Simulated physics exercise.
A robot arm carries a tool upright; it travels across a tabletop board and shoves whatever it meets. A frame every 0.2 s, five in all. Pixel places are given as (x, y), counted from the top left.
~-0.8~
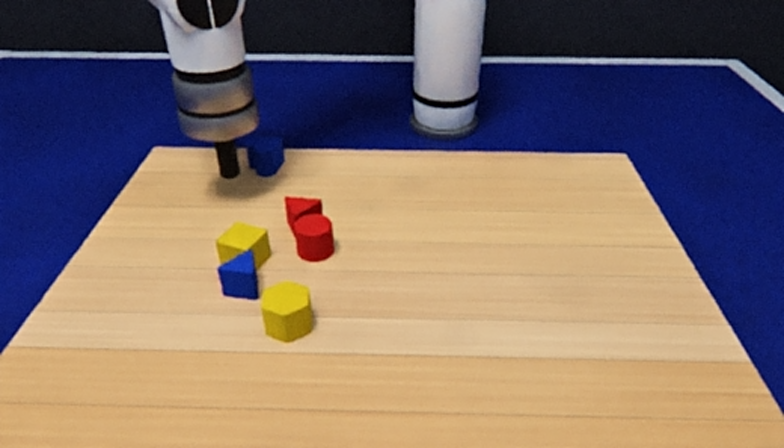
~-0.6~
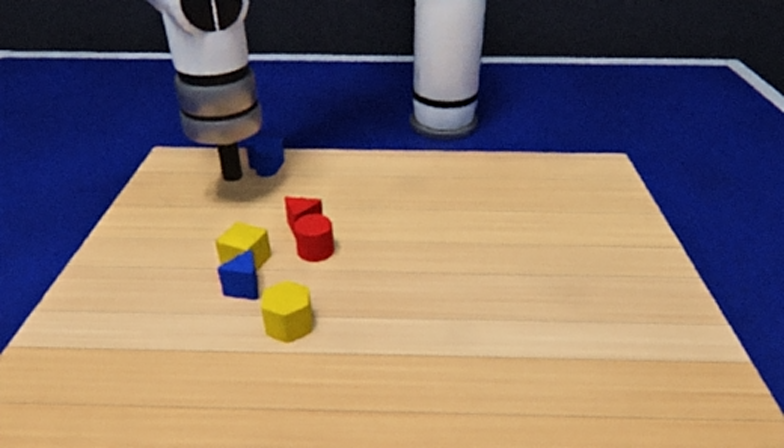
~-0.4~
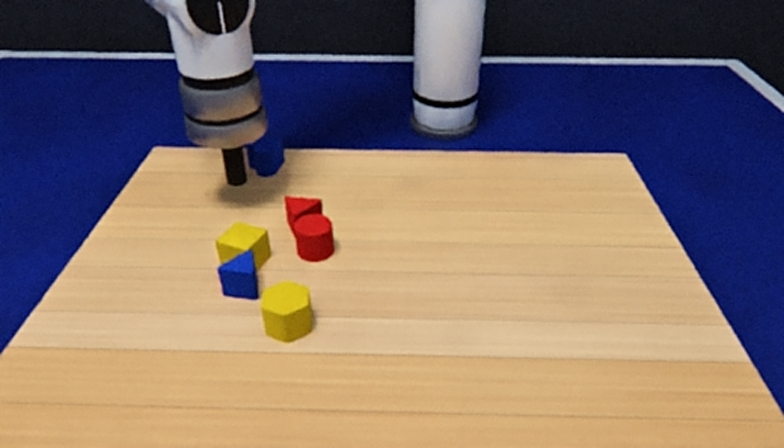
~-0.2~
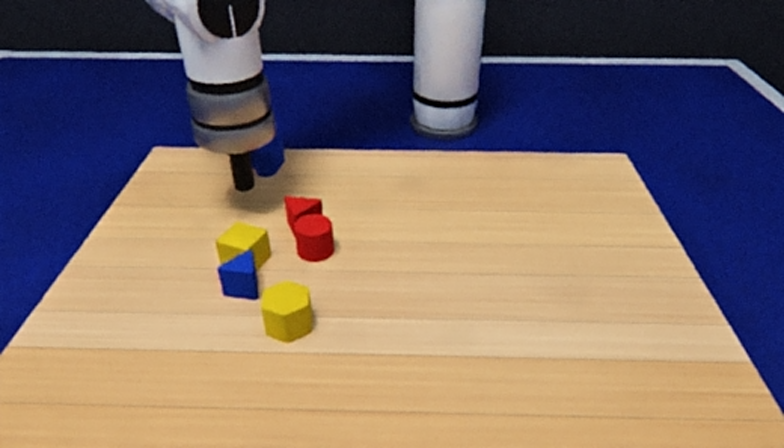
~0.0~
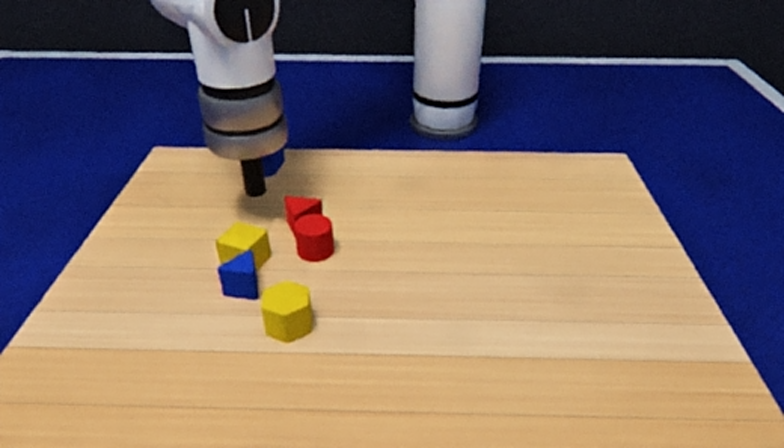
On a wooden table, a robot arm's tool shifts slightly right beside still blocks.
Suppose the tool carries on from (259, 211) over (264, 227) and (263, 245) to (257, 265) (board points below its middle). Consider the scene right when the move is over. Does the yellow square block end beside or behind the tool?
In short: No.
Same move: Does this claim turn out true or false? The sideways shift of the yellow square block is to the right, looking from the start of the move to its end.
Verdict: True.
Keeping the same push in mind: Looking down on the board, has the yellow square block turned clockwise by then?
That would be a yes.
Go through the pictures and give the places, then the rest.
In the first picture, tool tip (230, 174); block tops, blue three-sided block (240, 263); yellow square block (242, 235); red three-sided block (300, 203).
In the second picture, tool (233, 177); blocks unchanged.
In the third picture, tool (237, 181); blocks unchanged.
In the fourth picture, tool (245, 187); blocks unchanged.
In the fifth picture, tool (256, 192); blue three-sided block (240, 263); yellow square block (242, 235); red three-sided block (300, 203).
One third of the way, tool (261, 208); nothing pushed yet.
Two thirds of the way, tool (260, 226); nothing pushed yet.
At the end, tool (253, 245); blue three-sided block (241, 267); yellow square block (225, 252), turned 30° clockwise; red three-sided block in place.
